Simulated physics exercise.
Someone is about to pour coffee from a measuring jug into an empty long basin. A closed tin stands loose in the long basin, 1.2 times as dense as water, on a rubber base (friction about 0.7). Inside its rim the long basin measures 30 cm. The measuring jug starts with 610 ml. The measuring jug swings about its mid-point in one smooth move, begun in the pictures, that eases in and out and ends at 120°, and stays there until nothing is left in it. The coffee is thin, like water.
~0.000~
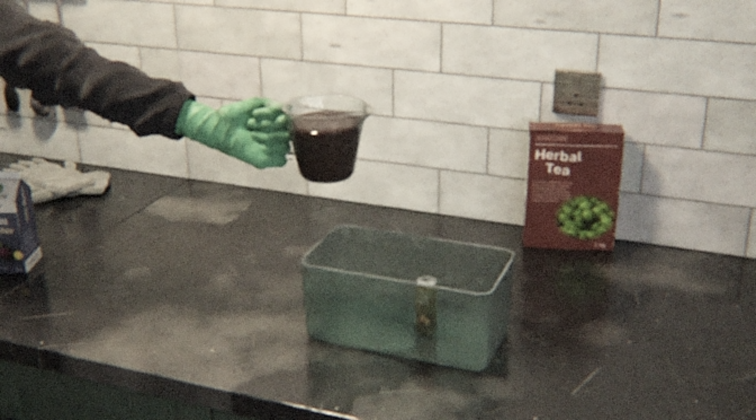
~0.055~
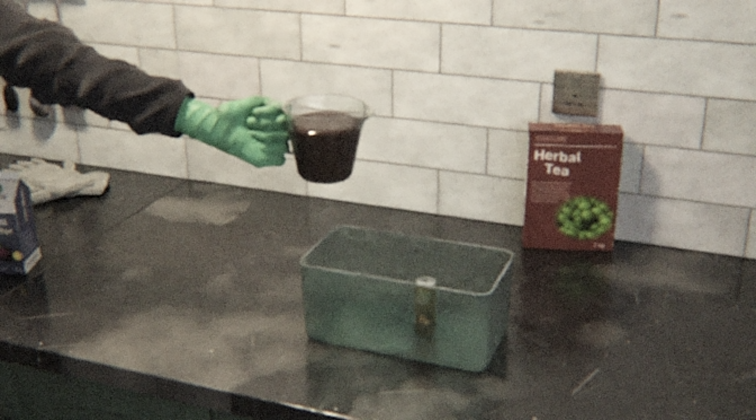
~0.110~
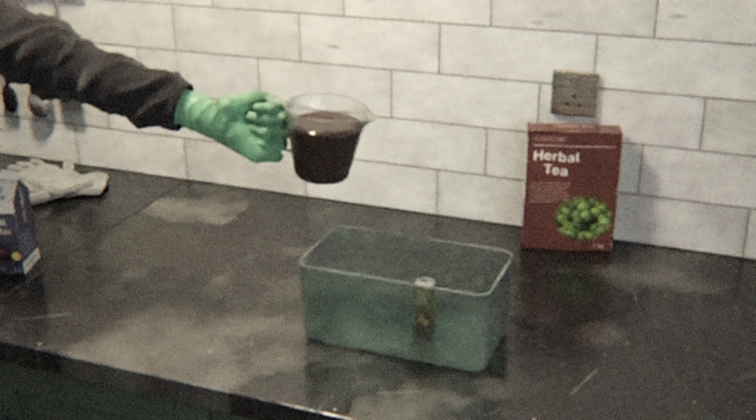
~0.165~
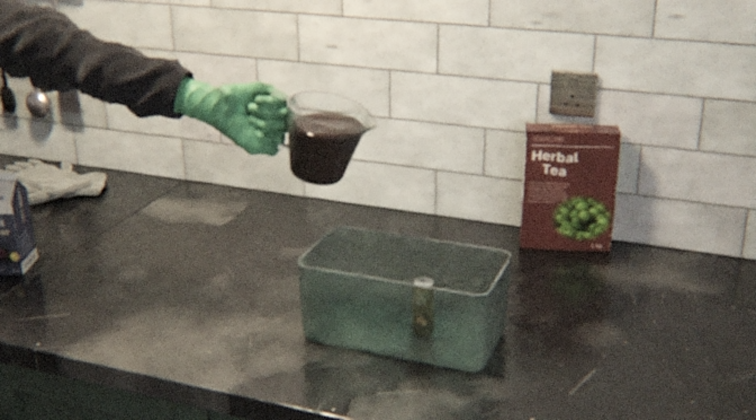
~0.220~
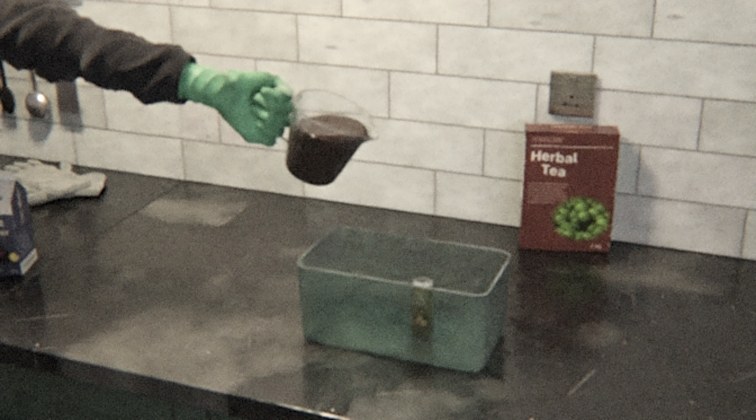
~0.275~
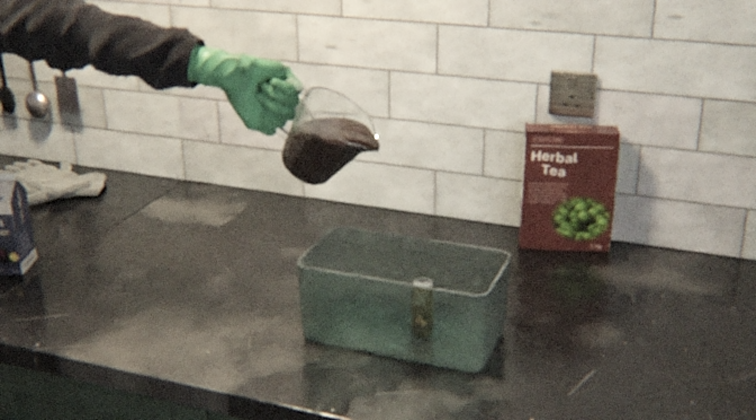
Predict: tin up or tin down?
The tin falls.
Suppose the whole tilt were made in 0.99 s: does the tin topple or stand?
The tin falls.
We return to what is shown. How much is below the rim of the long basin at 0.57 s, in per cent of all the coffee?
About 30 per cent.
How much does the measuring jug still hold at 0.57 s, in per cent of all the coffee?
Some 34 per cent.
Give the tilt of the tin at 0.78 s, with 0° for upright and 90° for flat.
About 30°.
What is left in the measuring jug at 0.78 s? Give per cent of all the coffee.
Some 1 per cent.
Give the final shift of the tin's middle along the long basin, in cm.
Some 7.0 cm.
By 0.57 s the tilt is 103° and 33 per cent is still to pour; the tin stands where it began.
By 0.78 s the tilt is 120° and 1 per cent is still to pour; the tin leans 30°.
By 1.01 s the tilt is 120° and 0 per cent is still to pour; the tin lies on its side.
By 1.25 s the tilt is 120° and 0 per cent is still to pour; the tin lies on its side.
At rest the tin lies on its side.
